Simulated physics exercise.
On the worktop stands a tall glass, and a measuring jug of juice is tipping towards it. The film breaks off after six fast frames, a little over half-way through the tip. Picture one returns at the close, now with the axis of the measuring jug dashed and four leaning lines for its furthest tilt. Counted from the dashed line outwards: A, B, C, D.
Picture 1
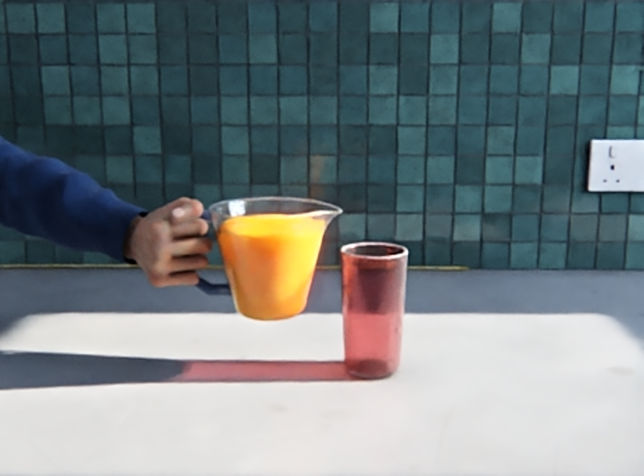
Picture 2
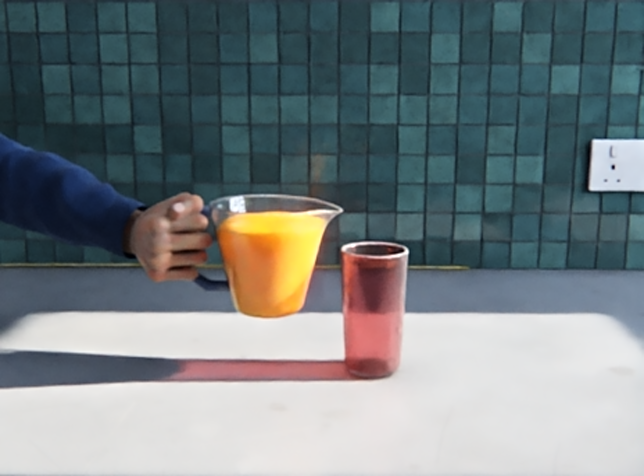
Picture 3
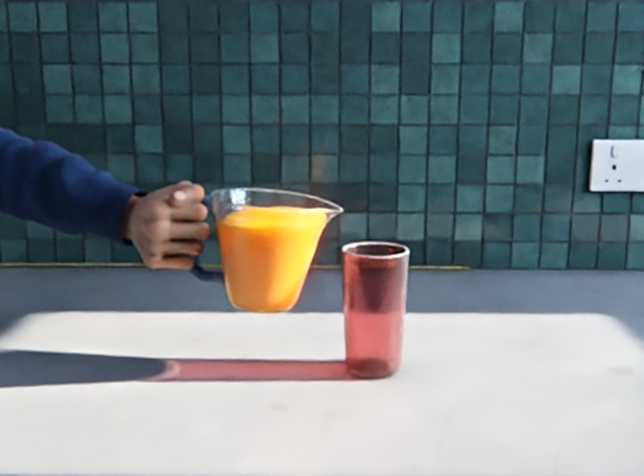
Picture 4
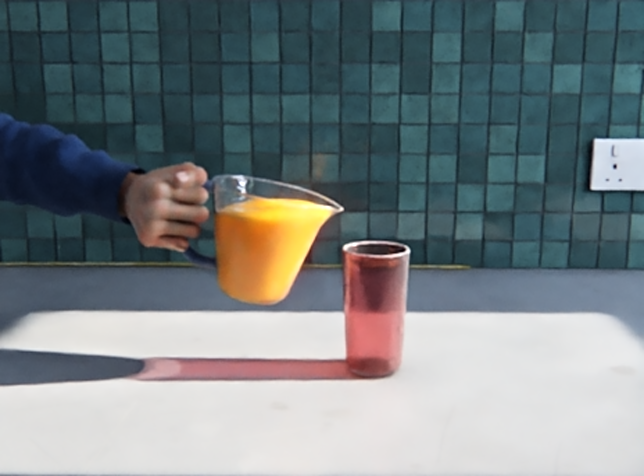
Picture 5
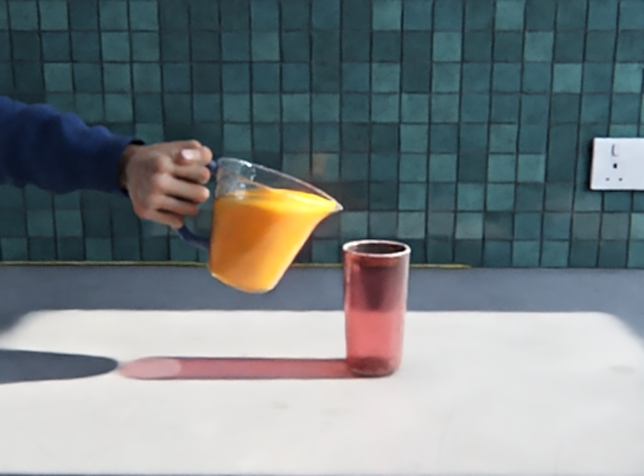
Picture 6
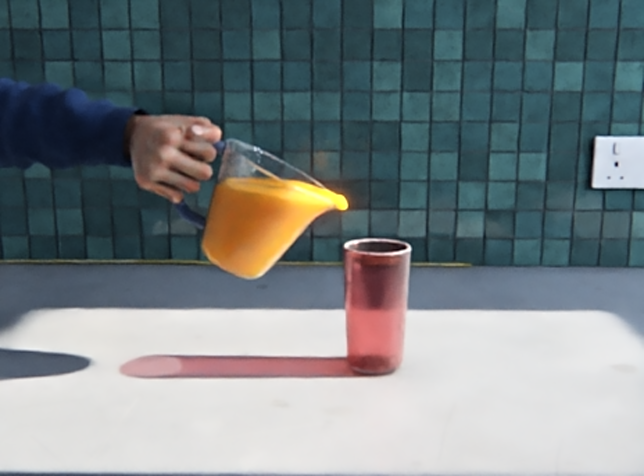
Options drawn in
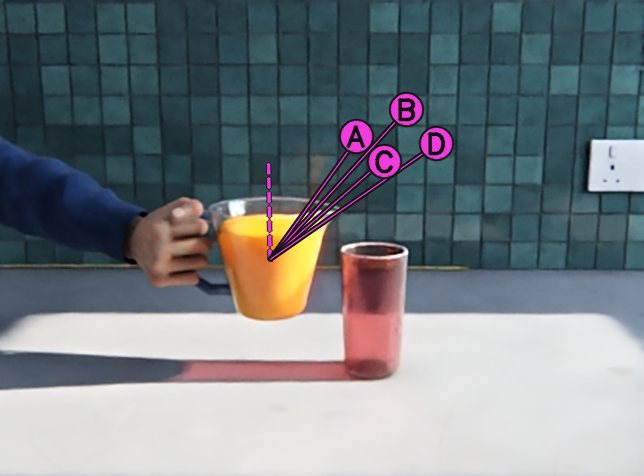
On a sunlit worktop before green tiles, a hand at left holds a jug of orange juice beside a tall reddish glass, then raises the handle side and tilts the jug rightward until juice reaches just over its lip.
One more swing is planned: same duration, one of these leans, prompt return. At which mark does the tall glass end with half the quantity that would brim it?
The answer is tilt B.
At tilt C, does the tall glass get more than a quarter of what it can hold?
Yes.
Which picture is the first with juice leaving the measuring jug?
In picture 6.
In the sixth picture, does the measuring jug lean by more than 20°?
Yes.
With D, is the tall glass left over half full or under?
Over half.
On the marked copy, A at (348, 151); B at (395, 121); C at (370, 171); D at (422, 153).
For tilt A, the tall glass ends with about 33 % of what it can hold.
For tilt B, the tall glass ends with about 48 % of what it can hold.
For tilt C, the tall glass ends with about 65 % of what it can hold.
For tilt D, the tall glass ends with about 82 % of what it can hold.
